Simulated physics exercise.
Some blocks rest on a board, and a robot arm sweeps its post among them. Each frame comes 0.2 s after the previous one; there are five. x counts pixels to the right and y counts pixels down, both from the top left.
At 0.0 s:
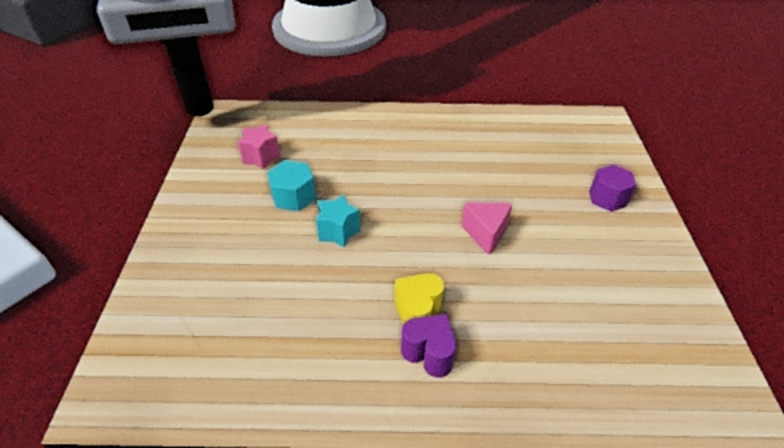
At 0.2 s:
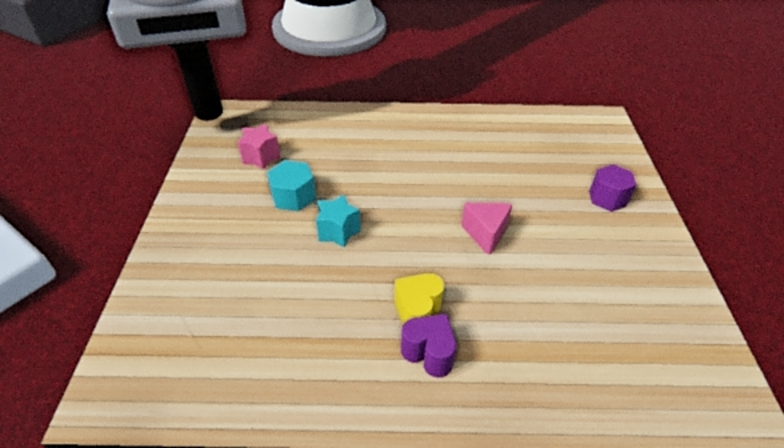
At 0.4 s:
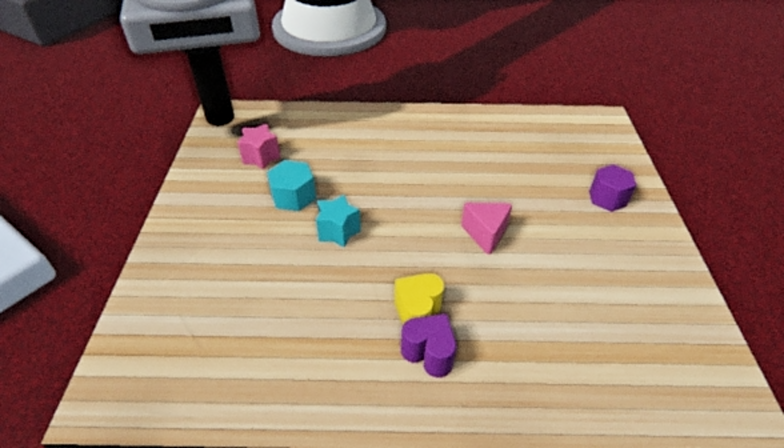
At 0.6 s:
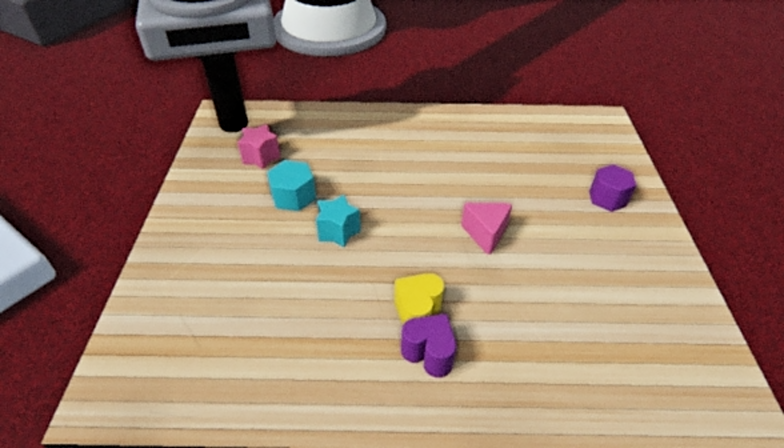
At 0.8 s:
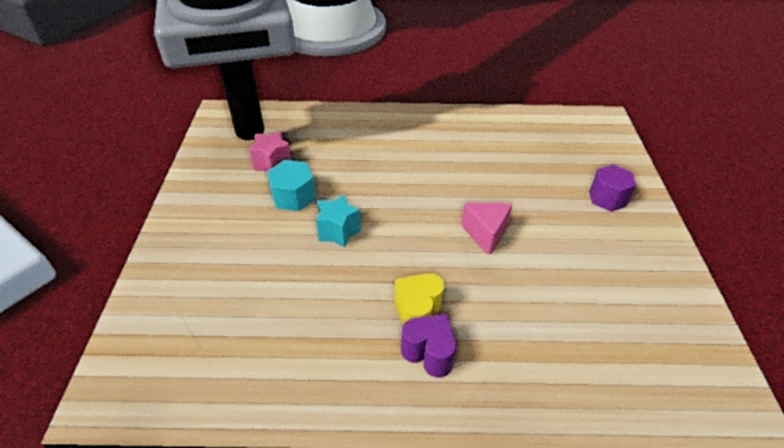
At first, a robot arm's black post stands at the upper left corner of a striped wooden board scattered with pink, turquoise, yellow and purple blocks. The post moves gradually right and slightly nearer, then nudges the pink star a little to the right, while the other blocks stay still.
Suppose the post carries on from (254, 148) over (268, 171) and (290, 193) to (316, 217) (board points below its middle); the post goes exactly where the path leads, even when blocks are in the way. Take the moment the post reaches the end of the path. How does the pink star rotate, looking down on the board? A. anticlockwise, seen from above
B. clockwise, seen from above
A - anticlockwise, seen from above.
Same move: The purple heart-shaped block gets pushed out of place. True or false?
My answer: False.
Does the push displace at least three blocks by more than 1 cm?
I'd say yes.
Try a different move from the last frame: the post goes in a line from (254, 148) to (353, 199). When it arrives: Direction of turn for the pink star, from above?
Twists clockwise.
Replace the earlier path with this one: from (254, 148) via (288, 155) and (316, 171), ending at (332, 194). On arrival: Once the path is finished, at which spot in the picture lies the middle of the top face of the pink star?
Around (319, 193).
What follows on the original path. One third of the way, post (265, 156); pink star (293, 156), turned 50° anticlockwise; turquoise hexagonal block (303, 180), turned 30° clockwise.
Two thirds of the way, post (288, 179); pink star (315, 161), turned 110° anticlockwise; turquoise hexagonal block (325, 187), turned 80° clockwise; turquoise star (337, 214).
At the end, post (314, 202); pink star (319, 163), turned 130° anticlockwise; turquoise hexagonal block (355, 199), turned 50° clockwise; turquoise star (352, 229), turned 20° clockwise; purple heart-shaped block in place.
